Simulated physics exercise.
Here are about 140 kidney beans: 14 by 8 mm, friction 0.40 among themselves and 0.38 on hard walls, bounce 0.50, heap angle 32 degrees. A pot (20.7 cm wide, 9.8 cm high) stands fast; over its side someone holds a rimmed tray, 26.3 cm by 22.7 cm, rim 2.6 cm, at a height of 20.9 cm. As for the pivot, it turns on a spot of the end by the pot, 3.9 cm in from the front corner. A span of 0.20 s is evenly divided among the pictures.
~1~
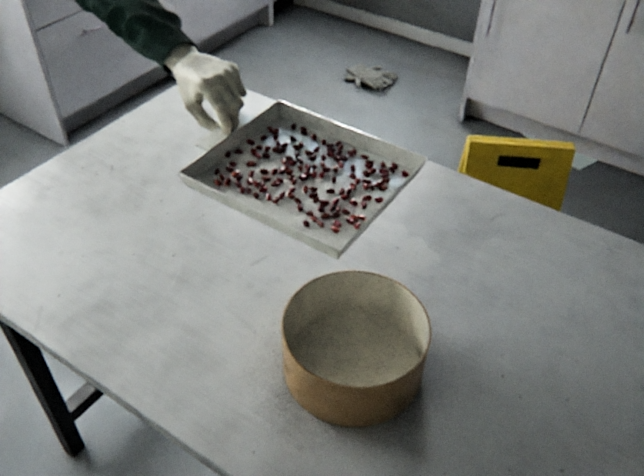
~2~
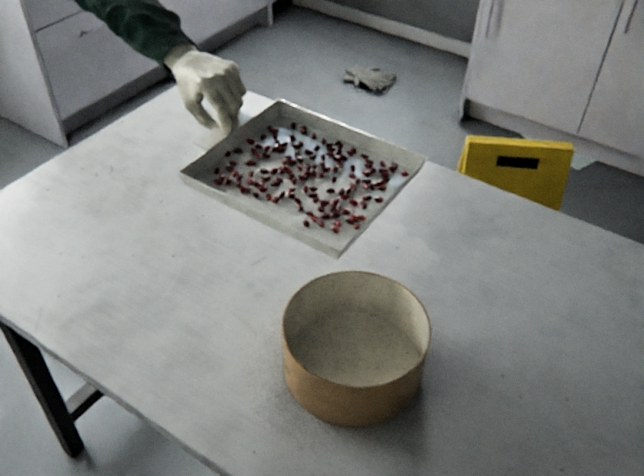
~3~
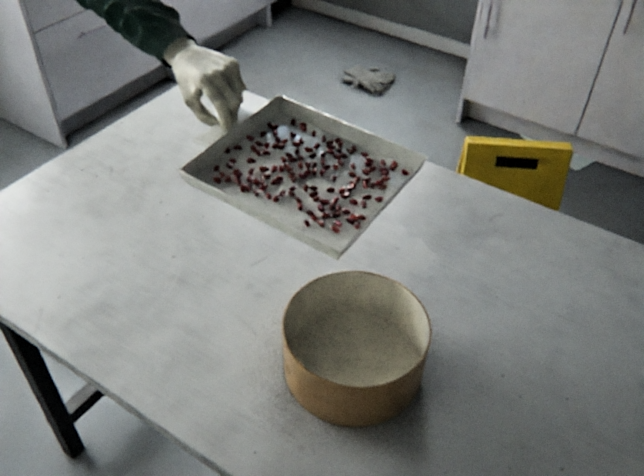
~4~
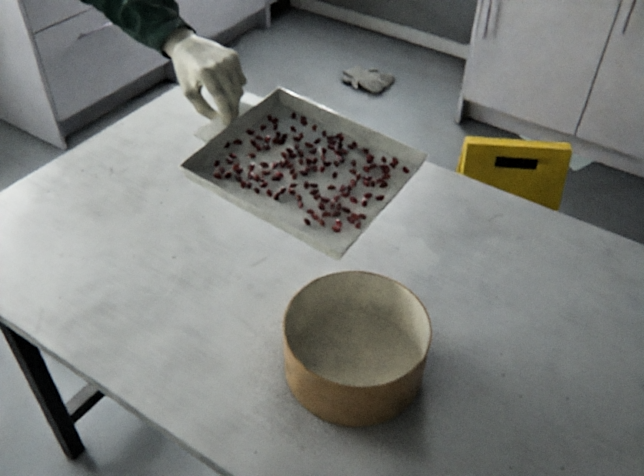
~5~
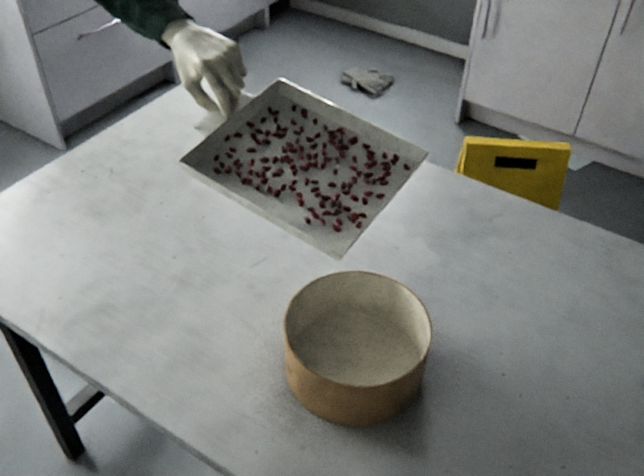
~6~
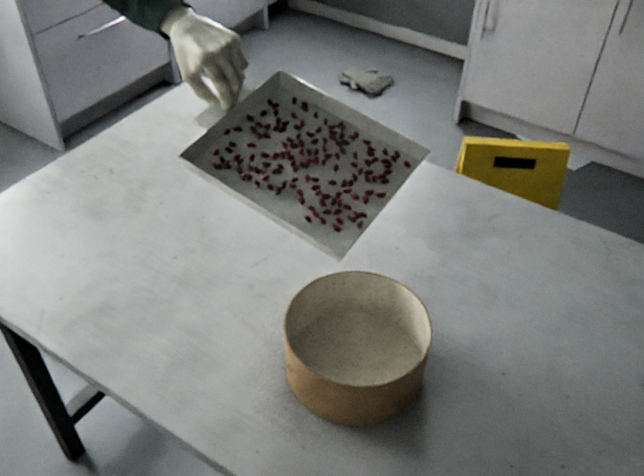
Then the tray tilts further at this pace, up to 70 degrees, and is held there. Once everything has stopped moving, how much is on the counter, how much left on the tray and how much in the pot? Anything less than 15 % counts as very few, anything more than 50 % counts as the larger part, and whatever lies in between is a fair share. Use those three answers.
Counter: Very few. Tray: A fair share. Pot: The larger part.
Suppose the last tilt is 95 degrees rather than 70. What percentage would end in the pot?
It would land at about 100 percent.
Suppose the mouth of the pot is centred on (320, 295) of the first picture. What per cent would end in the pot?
About 45 per cent.
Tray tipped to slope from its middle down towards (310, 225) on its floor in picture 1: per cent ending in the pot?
I'd estimate about 55 %.
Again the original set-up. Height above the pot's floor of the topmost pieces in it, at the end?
It gets to about 1.5 cm.
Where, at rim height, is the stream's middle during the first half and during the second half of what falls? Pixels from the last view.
First near (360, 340), later near (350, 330).
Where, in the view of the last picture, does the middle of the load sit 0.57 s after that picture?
Near pixel (349, 235).
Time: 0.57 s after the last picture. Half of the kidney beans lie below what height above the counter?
Roughly 24 cm.
Then, 0.34 s after the last picture, tilt 40 degrees; the tray holds 100 %, the pot 0 %.
Then, 0.57 s after the last picture, tilt 59 degrees; the tray holds 100 %, the pot 0 %.
Then, 0.91 s after the last picture, tilt 70 degrees; the tray holds 55 %, the pot 40 %.
In the end, counter 0 %, tray 40 %, pot 60 %.
